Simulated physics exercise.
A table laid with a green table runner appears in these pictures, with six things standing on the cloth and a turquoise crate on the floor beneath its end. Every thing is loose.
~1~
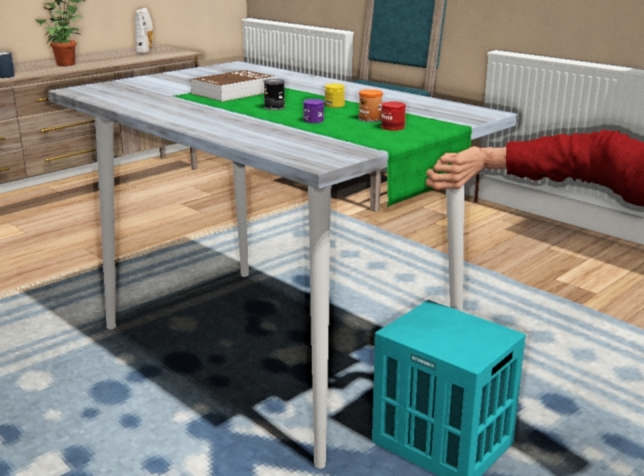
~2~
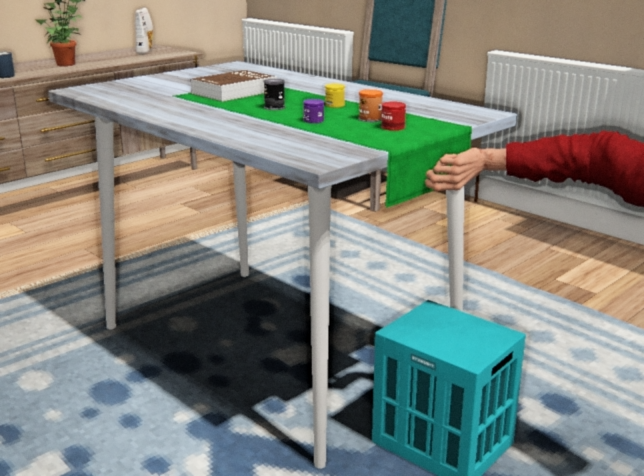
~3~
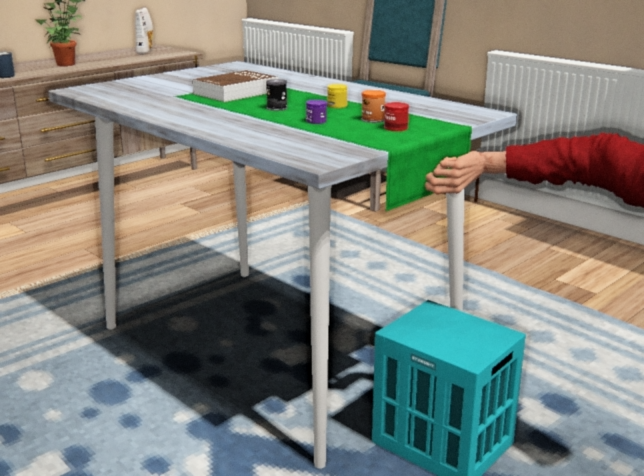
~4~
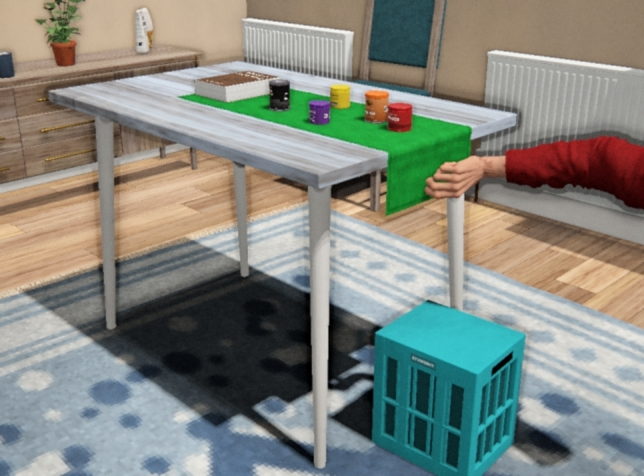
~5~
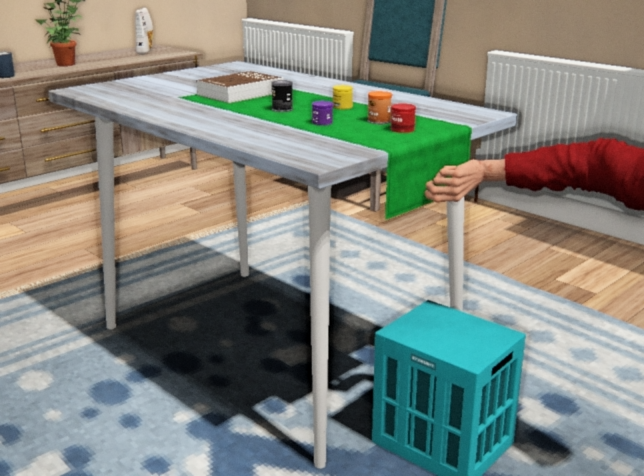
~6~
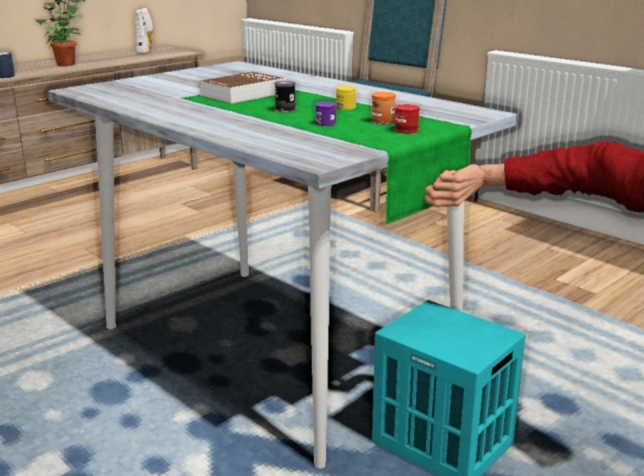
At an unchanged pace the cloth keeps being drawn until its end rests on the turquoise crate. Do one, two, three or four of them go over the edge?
Three of them do.
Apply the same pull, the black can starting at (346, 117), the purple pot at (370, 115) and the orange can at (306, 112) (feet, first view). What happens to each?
The black can is carried off, the purple pot comes down, the orange can keeps its place on top.
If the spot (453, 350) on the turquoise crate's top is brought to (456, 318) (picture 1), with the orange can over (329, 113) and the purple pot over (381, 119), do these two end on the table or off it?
The orange can? Safe. The purple pot? Lost.
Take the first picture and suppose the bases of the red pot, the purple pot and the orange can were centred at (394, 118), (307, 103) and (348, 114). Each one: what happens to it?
Red pot: Lost. Purple pot: Safe. Orange can: Lost.
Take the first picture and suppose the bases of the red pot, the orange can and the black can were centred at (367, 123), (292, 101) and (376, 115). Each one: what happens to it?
The red pot ends up off; the orange can stays put; the black can ends up off.
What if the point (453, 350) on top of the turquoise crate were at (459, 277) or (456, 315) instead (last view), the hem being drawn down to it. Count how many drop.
Over the edge: 1, then 2.
A little later, hem near (428, 245); red pot gone.
Next, hem near (427, 292); red pot and orange can gone.
When it is over, hem on the crate; red pot, orange can and purple pot gone. It carries off three.
